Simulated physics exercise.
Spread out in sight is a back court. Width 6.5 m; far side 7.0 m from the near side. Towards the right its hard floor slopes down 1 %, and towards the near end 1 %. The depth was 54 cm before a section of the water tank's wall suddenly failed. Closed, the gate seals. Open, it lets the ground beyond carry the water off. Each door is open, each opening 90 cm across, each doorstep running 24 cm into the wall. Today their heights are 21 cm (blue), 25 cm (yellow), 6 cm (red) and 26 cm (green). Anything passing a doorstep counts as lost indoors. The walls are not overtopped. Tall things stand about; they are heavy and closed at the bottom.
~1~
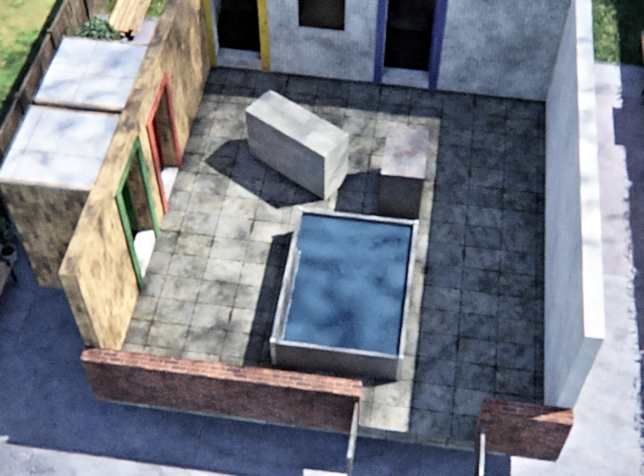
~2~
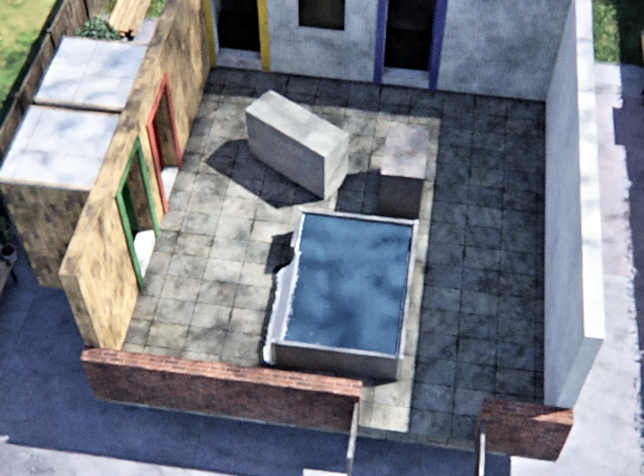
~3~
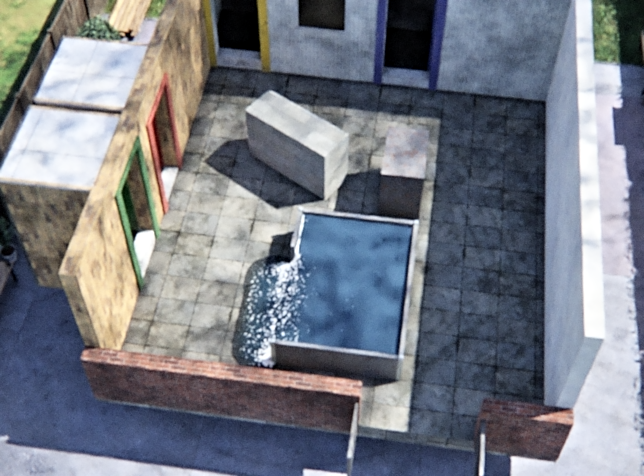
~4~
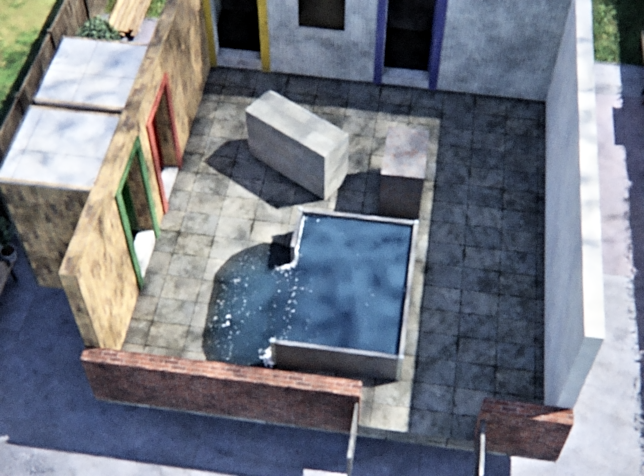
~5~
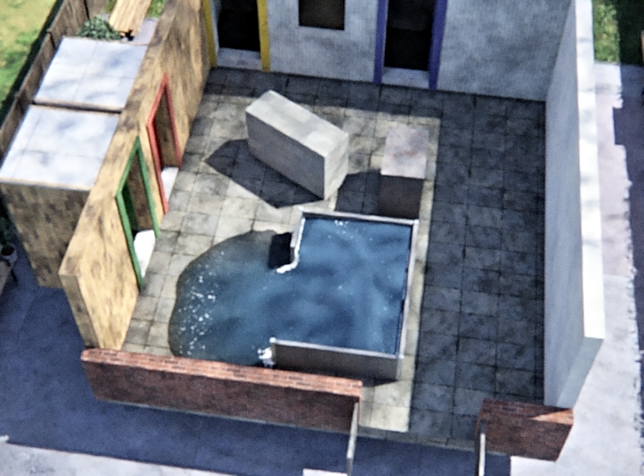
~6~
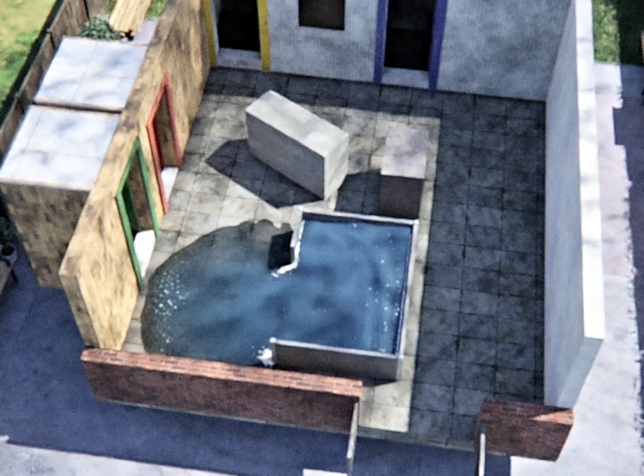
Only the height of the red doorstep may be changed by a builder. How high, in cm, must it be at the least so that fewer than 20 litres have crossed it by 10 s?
At least roughly 6 cm high.
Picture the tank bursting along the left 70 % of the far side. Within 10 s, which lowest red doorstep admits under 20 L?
The answer is some 12.5 cm.
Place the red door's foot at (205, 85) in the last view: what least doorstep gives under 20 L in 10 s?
Minimum: Close to 10.0 cm.
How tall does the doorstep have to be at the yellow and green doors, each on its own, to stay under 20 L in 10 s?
About 12.0 cm at yellow and about 22 cm at green.
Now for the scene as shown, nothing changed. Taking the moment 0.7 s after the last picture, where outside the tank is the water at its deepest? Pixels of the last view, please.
About (116, 366).
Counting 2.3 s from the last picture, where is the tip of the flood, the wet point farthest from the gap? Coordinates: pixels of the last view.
Roughly at (202, 95) in the last view.
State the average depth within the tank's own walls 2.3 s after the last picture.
Average depth: Approx. 20 cm.
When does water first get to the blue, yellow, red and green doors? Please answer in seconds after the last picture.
The blue door gets it at 4.5 s, the yellow door at 2.8 s, the red door at 0.9 s and the green door at 0.1 s.
Then, 0.7 s after the last picture water covers 20 % of the floor, deepest (38 cm) near (116, 366); it has not reached the red door.
Then, 2.3 s after the last picture water covers 30 % of the floor, deepest (29 cm) near (218, 338); 8 cm at the red door, 3 litres in over its 6 cm doorstep.
Then, 9.3 s after the last picture water covers 95 % of the floor, deepest (12 cm) near (545, 225); 6 cm at the red door, 19 litres in over its 6 cm doorstep.
At the red door as built, the water peaked near 9 cm, 1.5 s after the last picture.
Run again over the same 10 s with other heights there, 25 litres in over 5.5 cm, 14 litres over 6.5 cm. The limit of 20 litres is kept from about 6 cm up.
